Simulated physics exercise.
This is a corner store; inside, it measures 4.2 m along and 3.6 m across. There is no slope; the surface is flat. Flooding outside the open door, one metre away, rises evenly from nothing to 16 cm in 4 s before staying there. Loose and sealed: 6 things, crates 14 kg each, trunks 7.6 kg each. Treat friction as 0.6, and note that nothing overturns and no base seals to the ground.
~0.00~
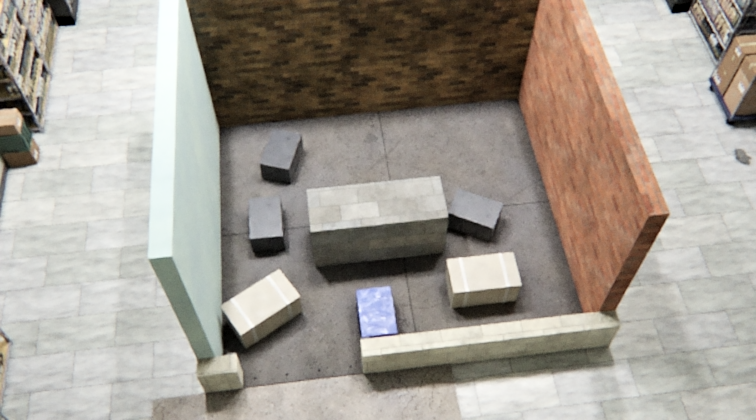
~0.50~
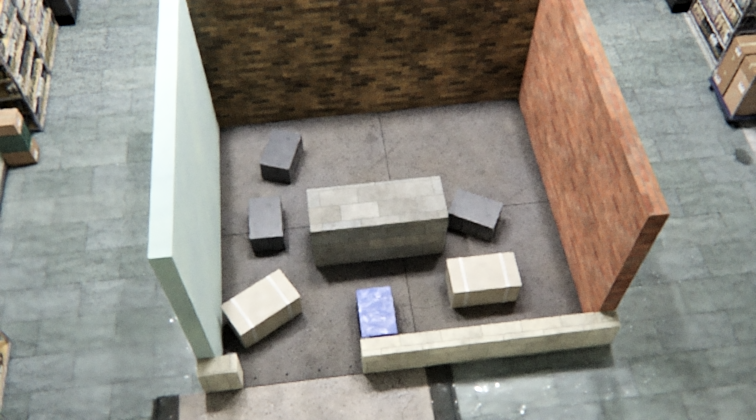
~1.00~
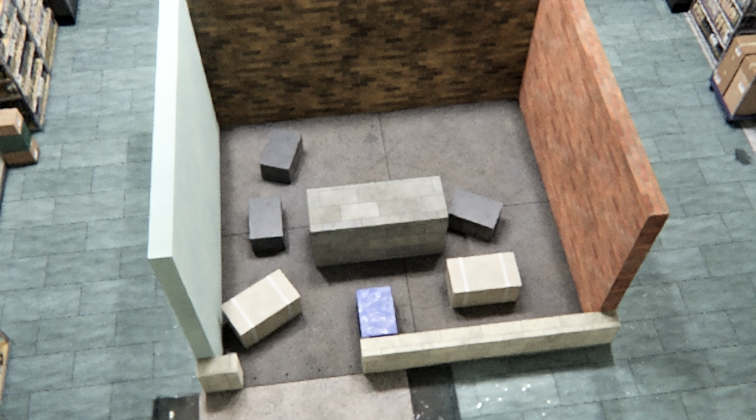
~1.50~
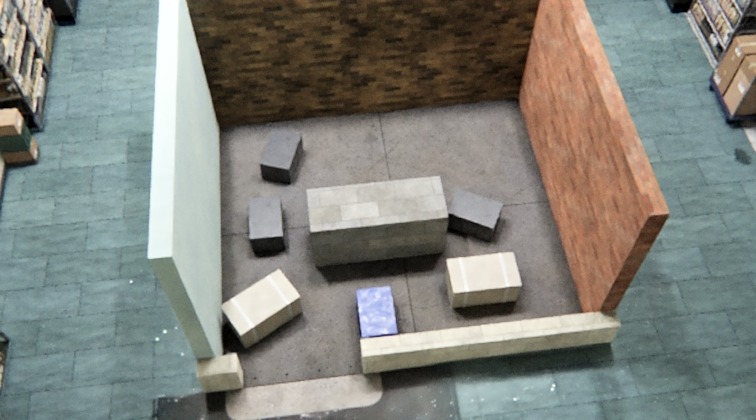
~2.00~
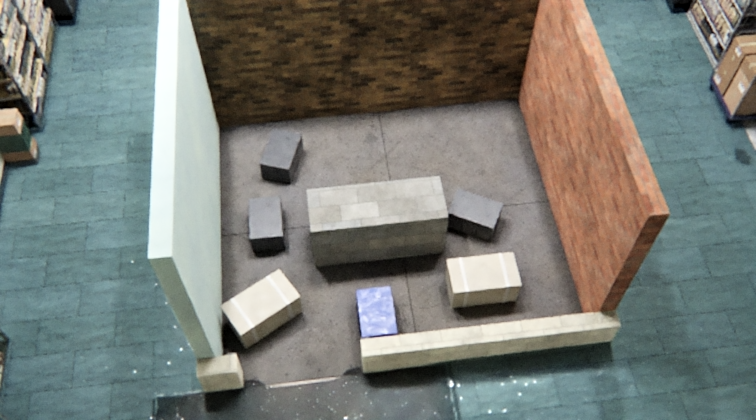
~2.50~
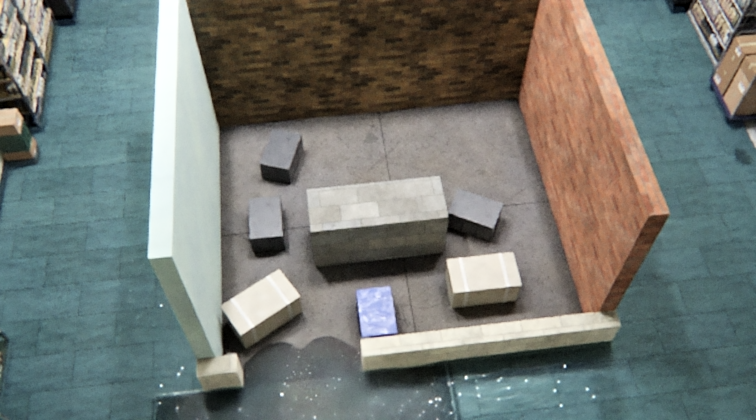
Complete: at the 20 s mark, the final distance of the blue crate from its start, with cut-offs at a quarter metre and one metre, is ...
From a quarter metre to one metre.
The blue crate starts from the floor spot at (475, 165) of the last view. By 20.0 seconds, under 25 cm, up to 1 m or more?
Answer: It covers a big distance.
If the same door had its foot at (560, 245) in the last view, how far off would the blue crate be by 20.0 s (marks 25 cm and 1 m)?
In that case the blue crate goes a long way.
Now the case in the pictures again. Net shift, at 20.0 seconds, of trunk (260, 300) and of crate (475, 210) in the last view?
Shifts: 250 cm / 120 cm.
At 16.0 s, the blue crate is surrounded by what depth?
7 cm or so.
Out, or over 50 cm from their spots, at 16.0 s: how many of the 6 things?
At that moment it comes to 5.
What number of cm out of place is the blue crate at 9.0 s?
About 0 cm out of place.
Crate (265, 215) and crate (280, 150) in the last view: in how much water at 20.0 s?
About 13 and 12 cm.
After 4.0 s the blue crate is near (376, 311), 0.0 m from its start, aground; 0 afloat.
After 9.0 s the blue crate is near (376, 311), 0.0 m from its start, aground; 4 afloat.
After 16.0 s the blue crate is near (382, 278), 0.4 m from its start, afloat; 6 afloat.
After 20.0 s the blue crate is near (329, 284), 0.6 m from its start, afloat; 6 afloat.
